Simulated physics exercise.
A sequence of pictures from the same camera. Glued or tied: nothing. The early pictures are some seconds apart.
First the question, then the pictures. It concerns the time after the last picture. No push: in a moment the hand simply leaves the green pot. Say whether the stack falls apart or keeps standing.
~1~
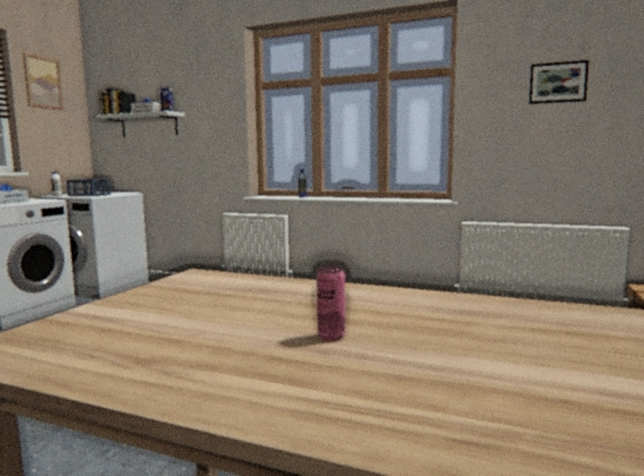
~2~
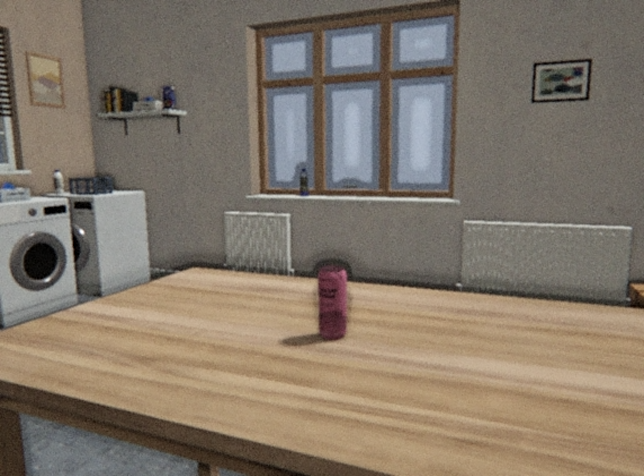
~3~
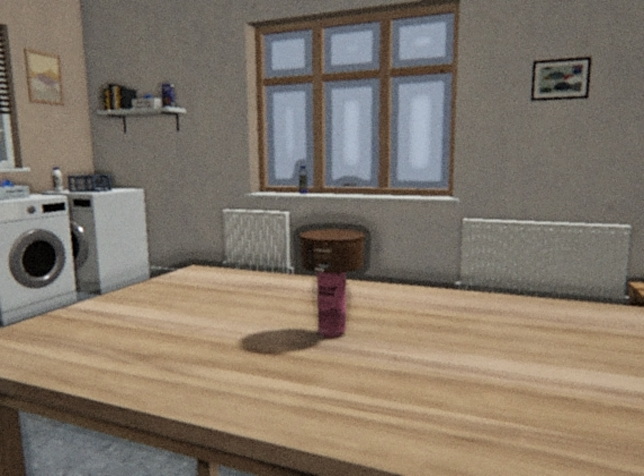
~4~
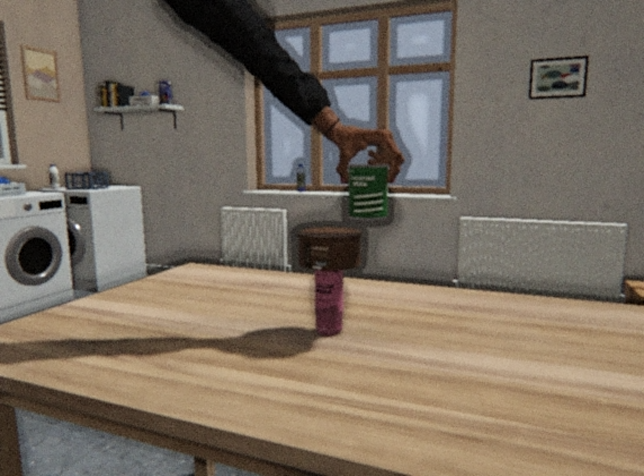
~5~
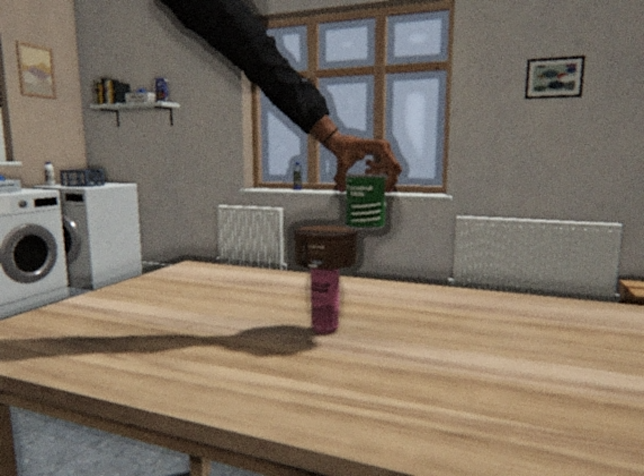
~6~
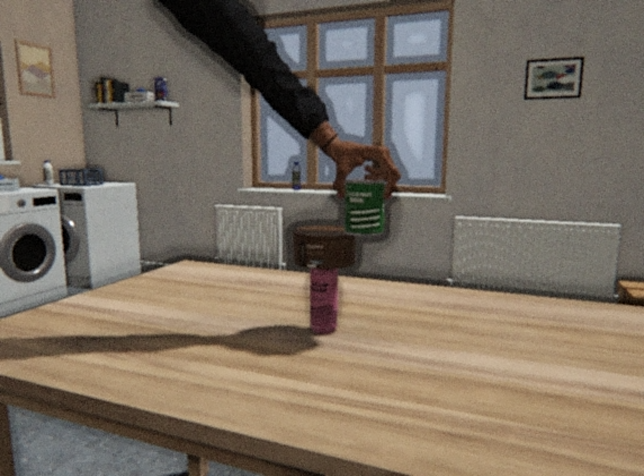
It does not remain steady.
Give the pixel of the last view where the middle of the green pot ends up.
At about (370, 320).
Then, 0.30 s on from there, green pot now fallen.
Then, 0.40 s on from there, things are still on the move.
Then, 0.60 s on from there, nothing new.
In the end, fallen, green pot; the other 2 unmoved. At the end, from the last picture's camera, green pot near (370, 320). The pile comes apart.
